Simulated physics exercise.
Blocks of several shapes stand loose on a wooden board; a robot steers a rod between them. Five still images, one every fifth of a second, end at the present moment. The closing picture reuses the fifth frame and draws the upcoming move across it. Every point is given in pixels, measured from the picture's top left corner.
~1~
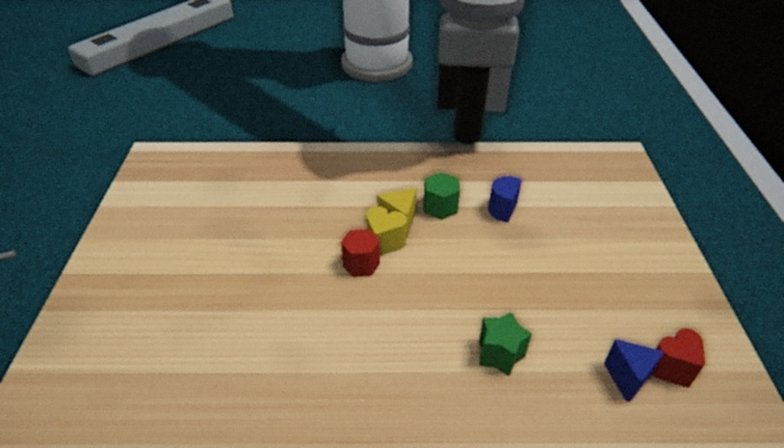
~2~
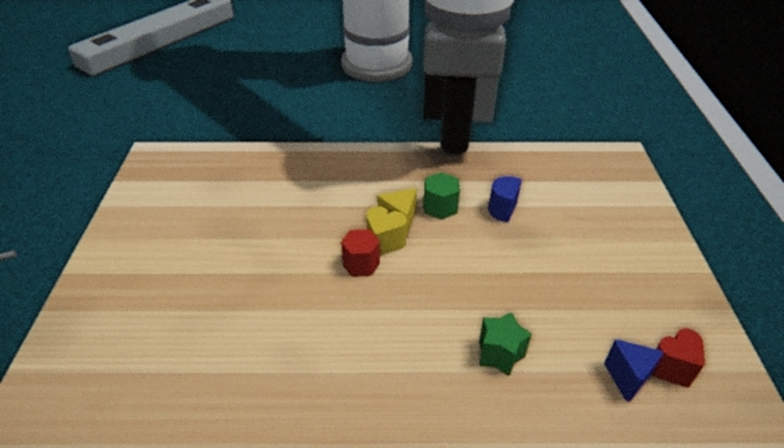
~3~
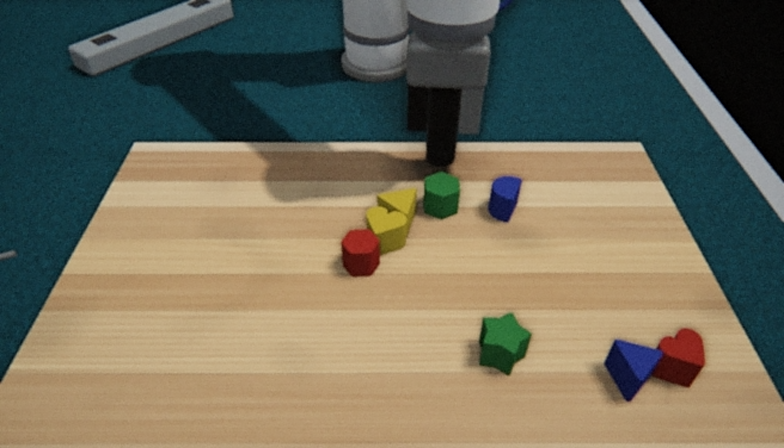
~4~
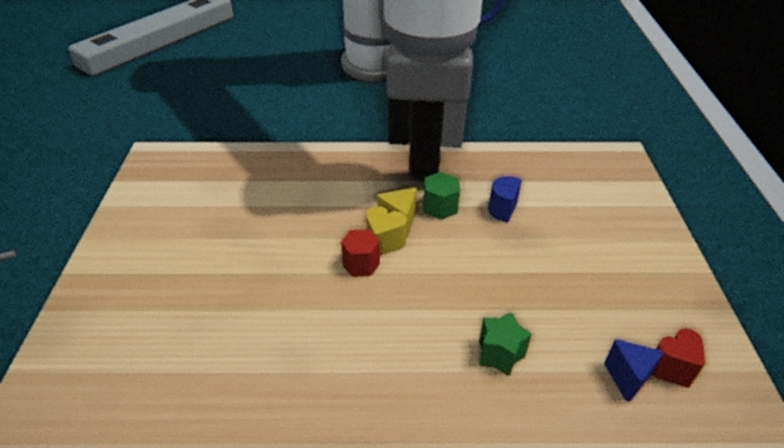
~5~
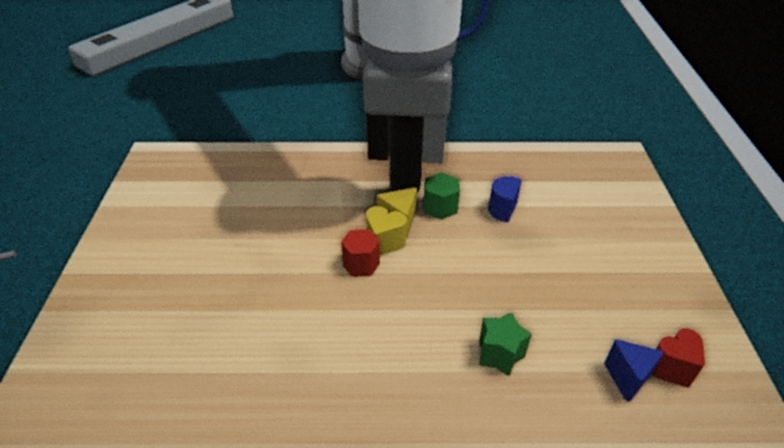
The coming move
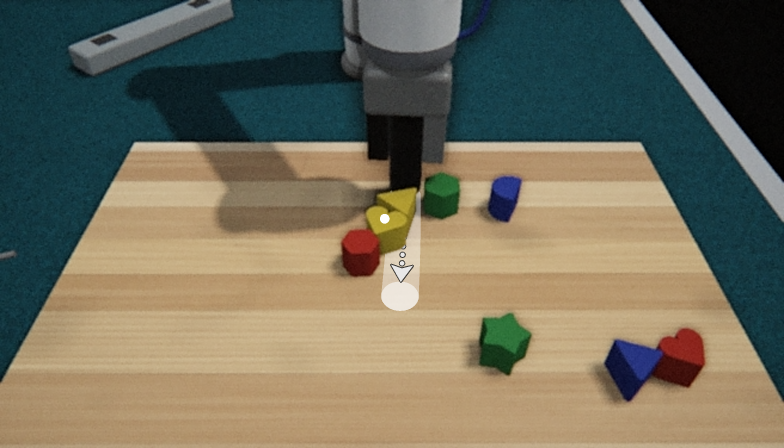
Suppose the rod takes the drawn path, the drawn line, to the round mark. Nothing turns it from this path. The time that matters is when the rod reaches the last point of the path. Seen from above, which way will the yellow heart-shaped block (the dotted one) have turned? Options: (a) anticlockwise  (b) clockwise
I choose b.
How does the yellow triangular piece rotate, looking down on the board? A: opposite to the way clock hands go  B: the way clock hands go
A.
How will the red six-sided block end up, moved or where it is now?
Shifted out of place.
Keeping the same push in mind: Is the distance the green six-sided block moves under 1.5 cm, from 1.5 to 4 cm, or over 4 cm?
Short: Under 1.5 cm.
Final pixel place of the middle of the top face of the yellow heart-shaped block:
The middle of its upper face will lie at (358, 262).
Path on the board, in a line from (405, 195) to (400, 296); the dot is on the yellow heart-shaped block.
One third of the way, rod (404, 218); red six-sided block (353, 243); yellow heart-shaped block (385, 227), turned 40° clockwise; yellow triangular piece (415, 222), turned 15° clockwise.
Two thirds of the way, rod (403, 251); red six-sided block (331, 255); yellow heart-shaped block (368, 250), turned 85° clockwise; yellow triangular piece (428, 250), turned 40° anticlockwise.
At the end, rod (400, 289); red six-sided block (324, 256); yellow heart-shaped block (358, 262), turned 135° clockwise; yellow triangular piece (436, 258), turned 65° anticlockwise; green six-sided block in place.
